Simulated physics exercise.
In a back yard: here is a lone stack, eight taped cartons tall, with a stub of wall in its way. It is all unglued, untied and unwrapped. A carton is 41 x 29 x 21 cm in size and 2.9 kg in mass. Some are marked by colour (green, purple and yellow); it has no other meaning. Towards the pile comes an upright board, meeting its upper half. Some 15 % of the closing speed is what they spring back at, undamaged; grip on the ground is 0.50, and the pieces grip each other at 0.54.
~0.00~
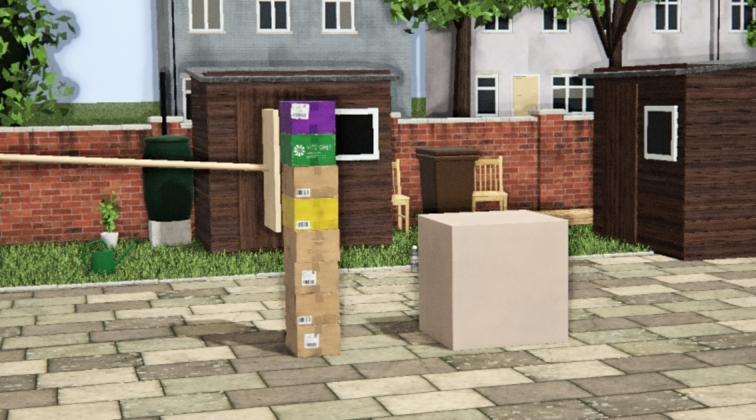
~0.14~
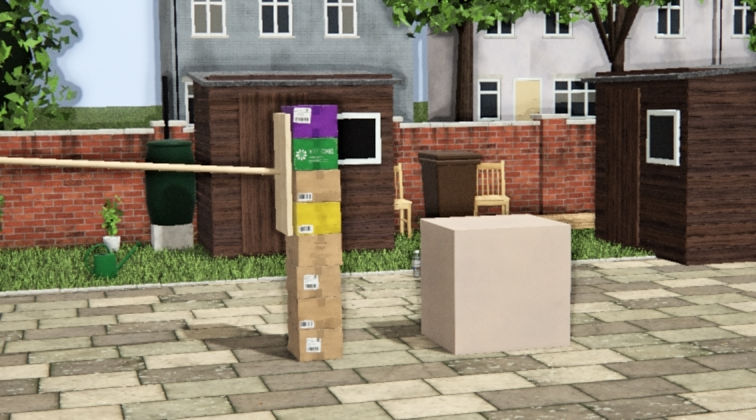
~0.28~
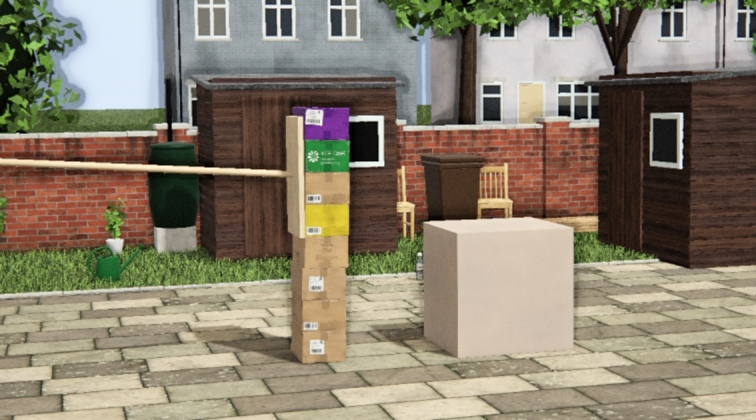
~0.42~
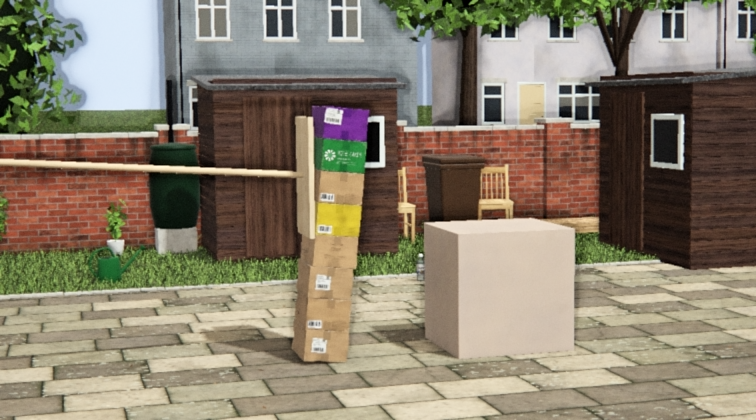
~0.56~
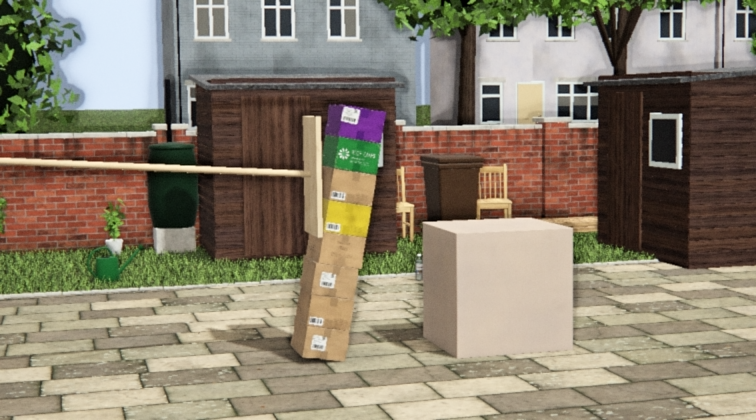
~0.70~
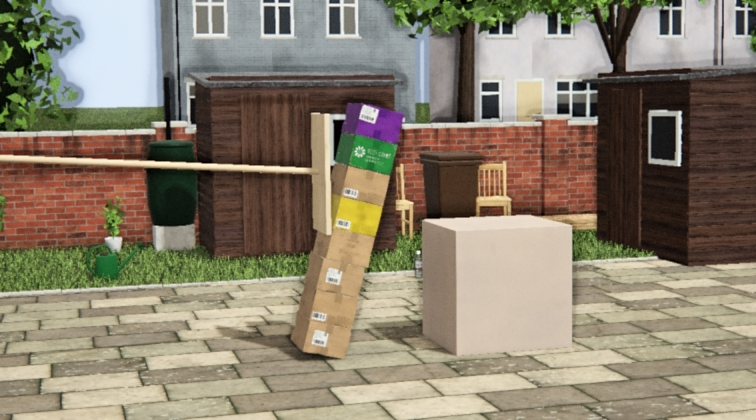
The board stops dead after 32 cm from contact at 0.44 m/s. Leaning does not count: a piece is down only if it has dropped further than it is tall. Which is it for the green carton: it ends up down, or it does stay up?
The green carton ends up down.
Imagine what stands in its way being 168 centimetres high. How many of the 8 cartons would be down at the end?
You'd end up with 0 of them.
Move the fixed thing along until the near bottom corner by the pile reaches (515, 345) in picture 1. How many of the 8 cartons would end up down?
With that change the number is 6.
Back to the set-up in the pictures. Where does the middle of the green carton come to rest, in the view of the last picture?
At roughly (517, 207).
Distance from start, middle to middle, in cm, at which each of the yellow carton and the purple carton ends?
The yellow one ends 70 cm from its start and the purple one 310 cm.
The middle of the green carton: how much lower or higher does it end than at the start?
Lower by close to 40 cm.
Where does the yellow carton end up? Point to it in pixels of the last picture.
Somewhere around pixel (415, 237).
Around 0.96 s, none of the 8 cartons down, 8 disturbed; green carton tipped 26°, 8 cm lower; purple carton tipped 26°, 10 cm lower.
Around 1.34 s, 2 of the 8 cartons down; green carton on its side; purple carton on its side.
Finally (2.6 s), 2 of the 8 cartons down; green carton upside down; yellow carton tipped 45°, 17 cm lower; purple carton 1.46 m lower. Seen by the last camera, middles, green carton near (517, 207), yellow carton near (415, 237).
